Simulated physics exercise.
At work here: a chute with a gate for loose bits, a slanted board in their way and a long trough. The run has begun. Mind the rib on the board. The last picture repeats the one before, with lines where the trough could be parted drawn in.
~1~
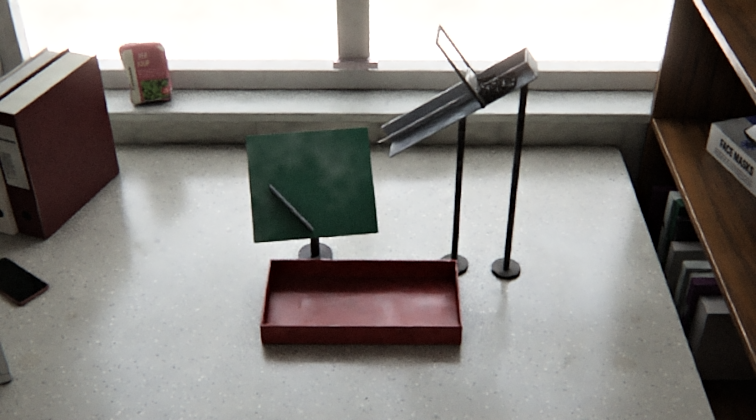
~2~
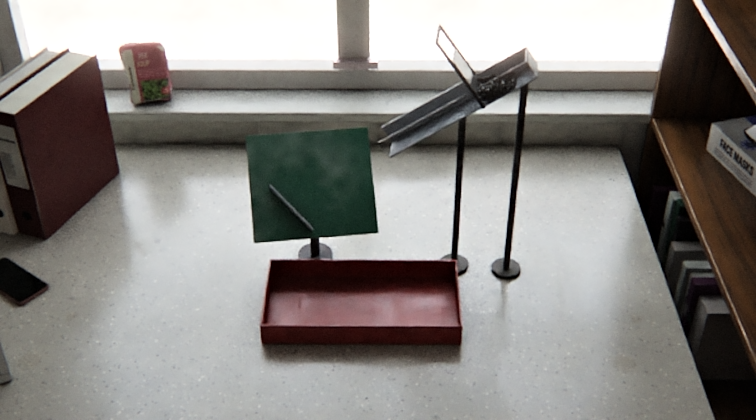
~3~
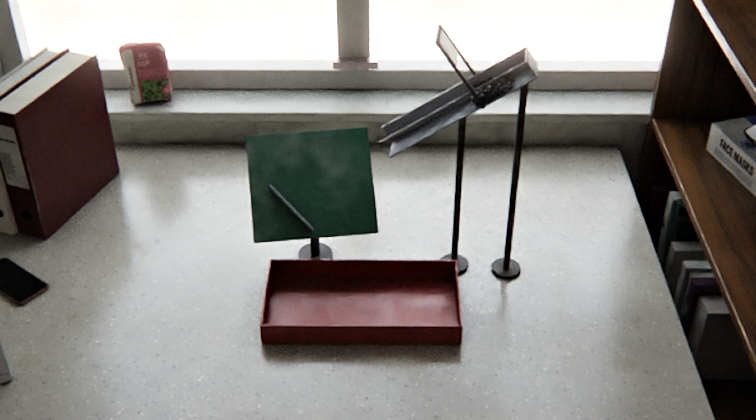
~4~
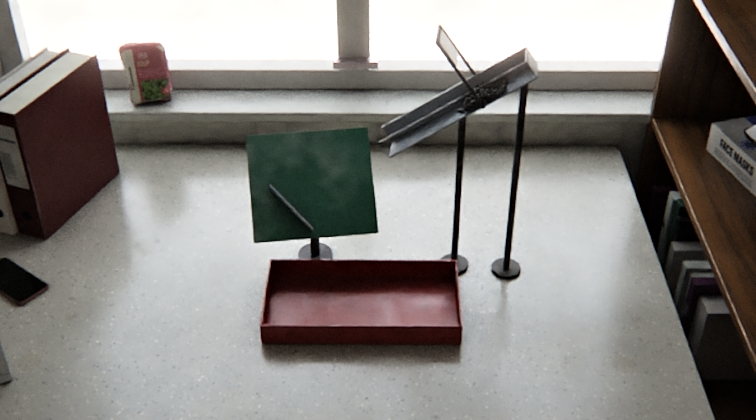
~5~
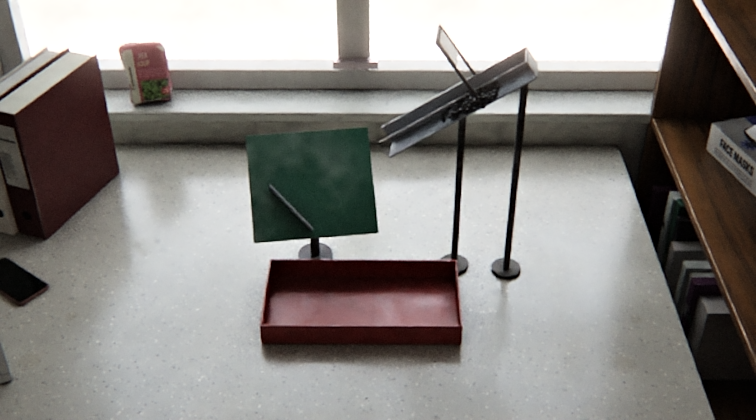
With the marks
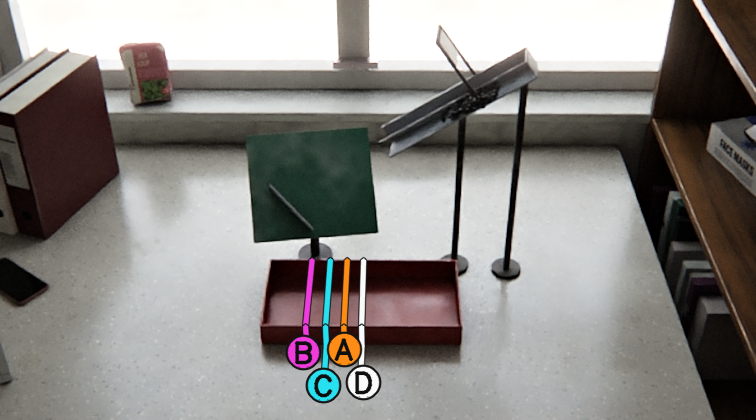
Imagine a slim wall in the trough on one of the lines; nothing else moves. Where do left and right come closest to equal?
C works best here.
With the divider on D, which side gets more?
More lands on the left.
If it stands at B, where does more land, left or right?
Right.
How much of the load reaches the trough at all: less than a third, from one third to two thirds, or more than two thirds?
More than two thirds.
On the marked copy, line A crosses the front rim at (343, 325); line B crosses the front rim at (305, 325); line C crosses the front rim at (325, 325); line D crosses the front rim at (361, 325).
With A, of what is caught, the larger part on the left of the divider, about a tenth on the right.
With B, of what is caught, just a few on the left of the divider, almost all on the right.
With C, of what is caught, roughly half on the left of the divider, roughly half on the right.
With D, of what is caught, every piece on the left of the divider, not one piece on the right.
